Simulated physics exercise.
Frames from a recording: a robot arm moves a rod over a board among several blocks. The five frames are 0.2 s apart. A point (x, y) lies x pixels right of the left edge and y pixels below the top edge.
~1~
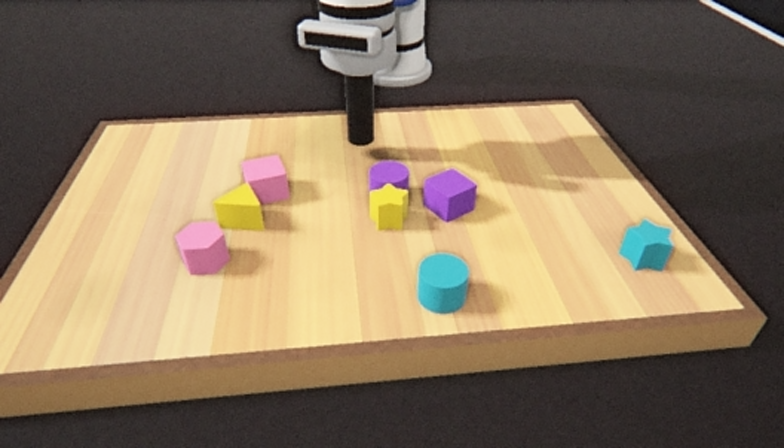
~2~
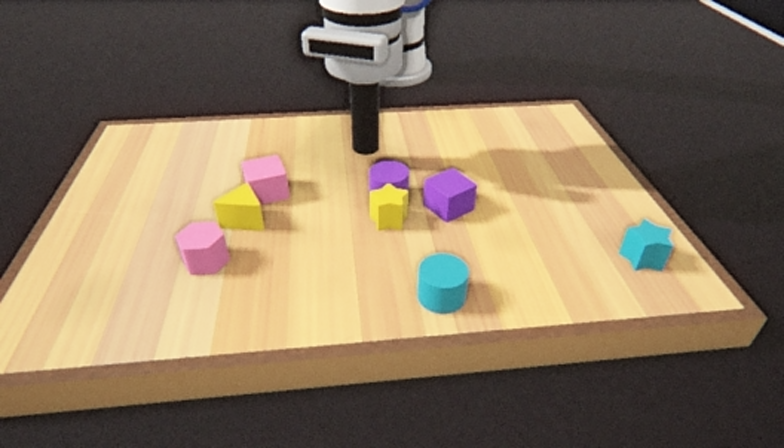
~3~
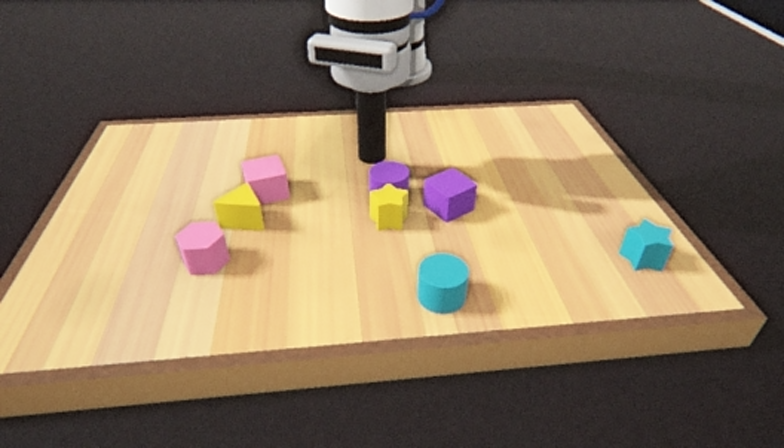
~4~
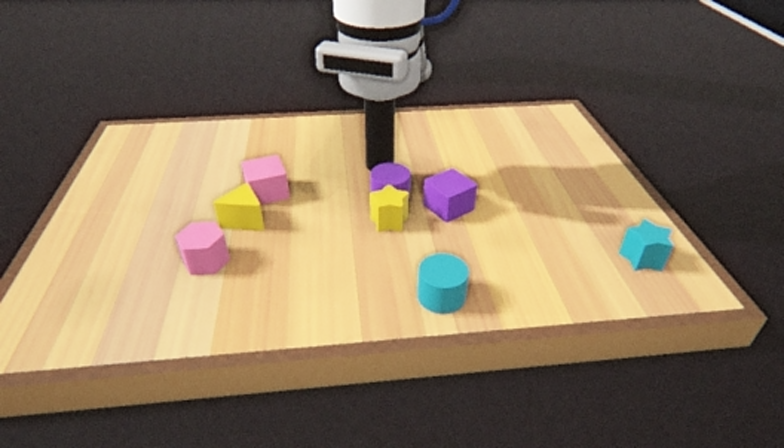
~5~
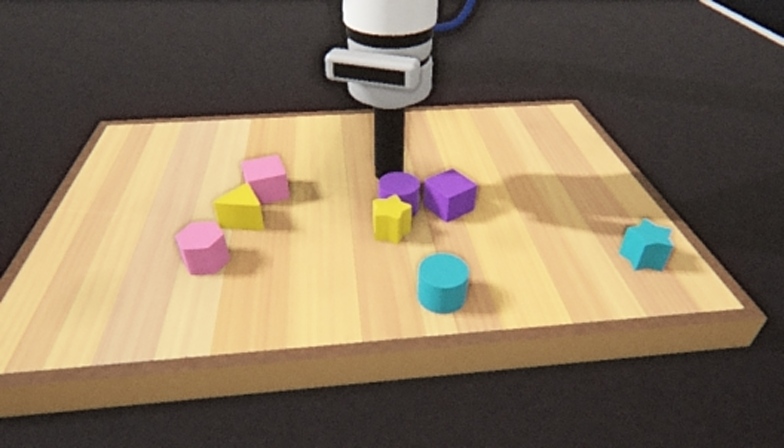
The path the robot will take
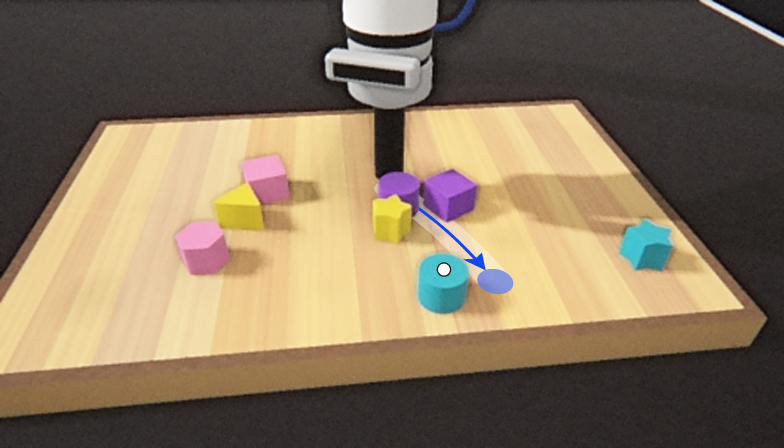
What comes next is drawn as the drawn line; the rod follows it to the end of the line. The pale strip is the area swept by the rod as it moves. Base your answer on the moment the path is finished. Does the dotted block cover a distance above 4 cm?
No.
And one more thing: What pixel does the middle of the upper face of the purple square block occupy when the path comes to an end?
The answer is (476, 189).
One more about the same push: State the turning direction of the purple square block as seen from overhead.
From above, it turns counterclockwise.
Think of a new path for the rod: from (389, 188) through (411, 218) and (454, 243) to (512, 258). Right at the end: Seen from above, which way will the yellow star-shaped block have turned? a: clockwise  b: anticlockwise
That would be a.
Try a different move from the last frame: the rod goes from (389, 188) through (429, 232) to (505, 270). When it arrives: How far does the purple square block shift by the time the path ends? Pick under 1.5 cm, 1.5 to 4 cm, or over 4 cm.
The block winds up within 1.5 cm of where it is now.
The line goes from (389, 188) through (443, 227) to (495, 281); the dot is on the turquoise disc.
On the path given first. One third of the way, rod (426, 199); yellow star-shaped block (388, 221), turned 70° clockwise; purple disc (426, 210); purple square block (466, 185), turned 30° anticlockwise.
Two thirds of the way, rod (462, 229); yellow star-shaped block (387, 222), turned 85° clockwise; purple disc (434, 233); purple square block (476, 189), turned 70° anticlockwise.
At the end, rod (498, 266); yellow star-shaped block (387, 222), turned 85° clockwise; purple disc (434, 234); turquoise disc unmoved; purple square block (476, 189), turned 70° anticlockwise.
